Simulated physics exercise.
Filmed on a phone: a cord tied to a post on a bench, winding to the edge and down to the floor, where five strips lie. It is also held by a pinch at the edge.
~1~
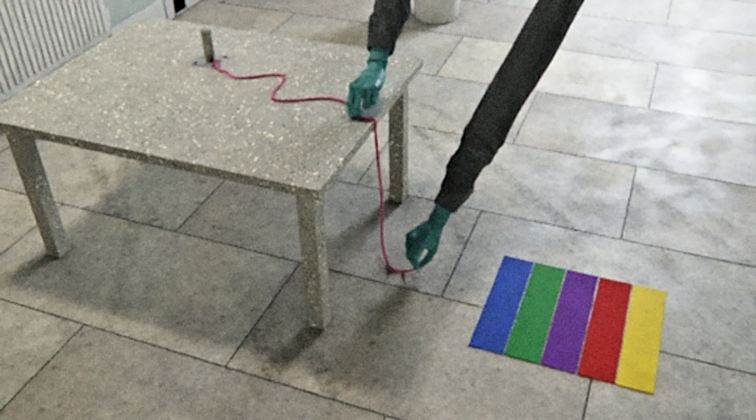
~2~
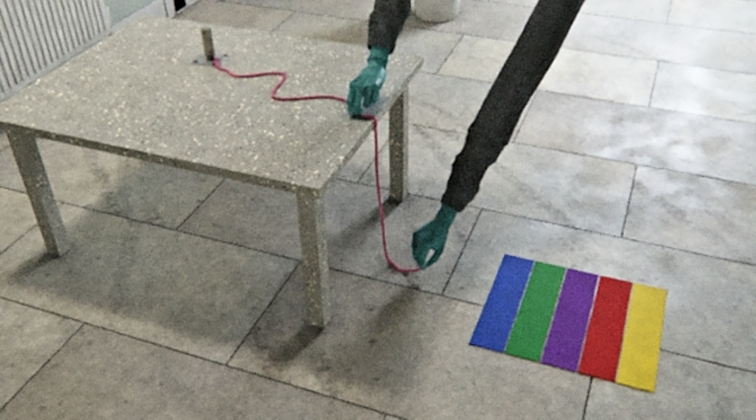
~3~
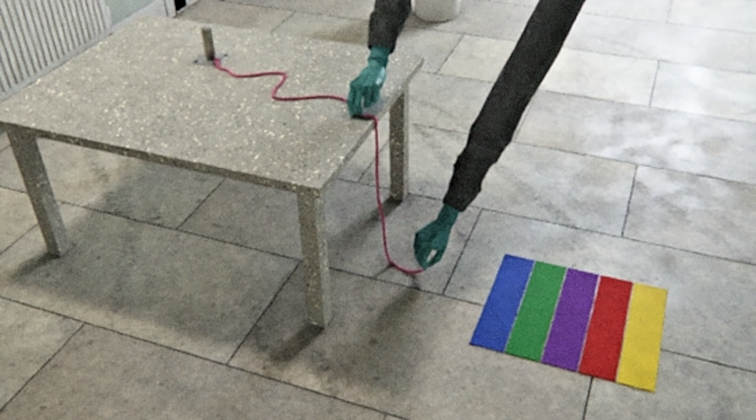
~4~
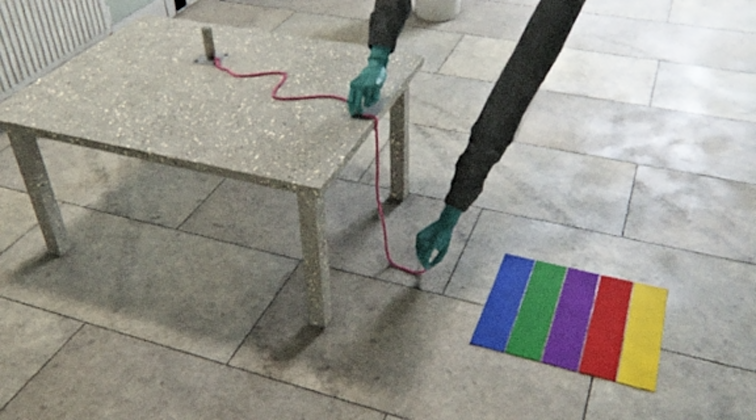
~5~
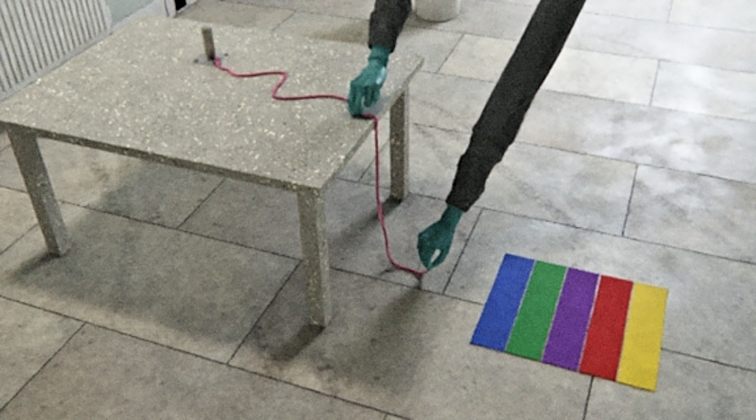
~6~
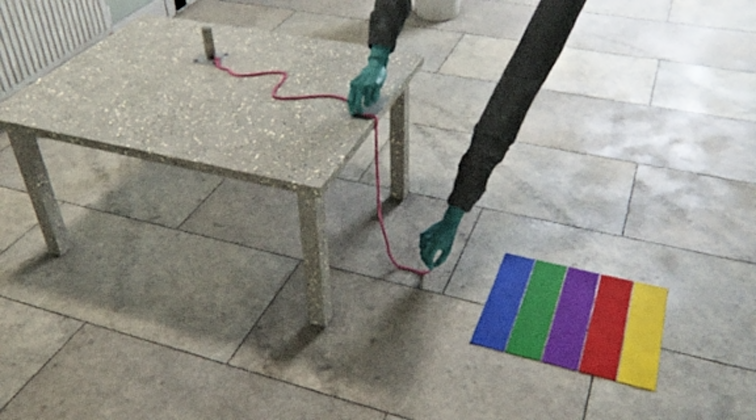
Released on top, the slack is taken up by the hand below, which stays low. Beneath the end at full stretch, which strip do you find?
You find the red strip.
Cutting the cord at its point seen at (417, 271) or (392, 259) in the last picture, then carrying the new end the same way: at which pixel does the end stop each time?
First try: Near (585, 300). Second try: Near (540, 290).
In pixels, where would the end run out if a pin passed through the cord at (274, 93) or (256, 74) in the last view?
First (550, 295), then (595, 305).
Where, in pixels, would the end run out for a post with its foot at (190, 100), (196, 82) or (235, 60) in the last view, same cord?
In order, the pixels are (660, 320), (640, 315) and (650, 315).
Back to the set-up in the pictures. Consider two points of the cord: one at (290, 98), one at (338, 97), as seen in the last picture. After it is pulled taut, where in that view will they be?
(348, 101), then (389, 122).
A little later, end near (562, 297); over purple.
Next, end near (596, 305); over red.
When it is tight, end near (616, 310); over red. Over red.
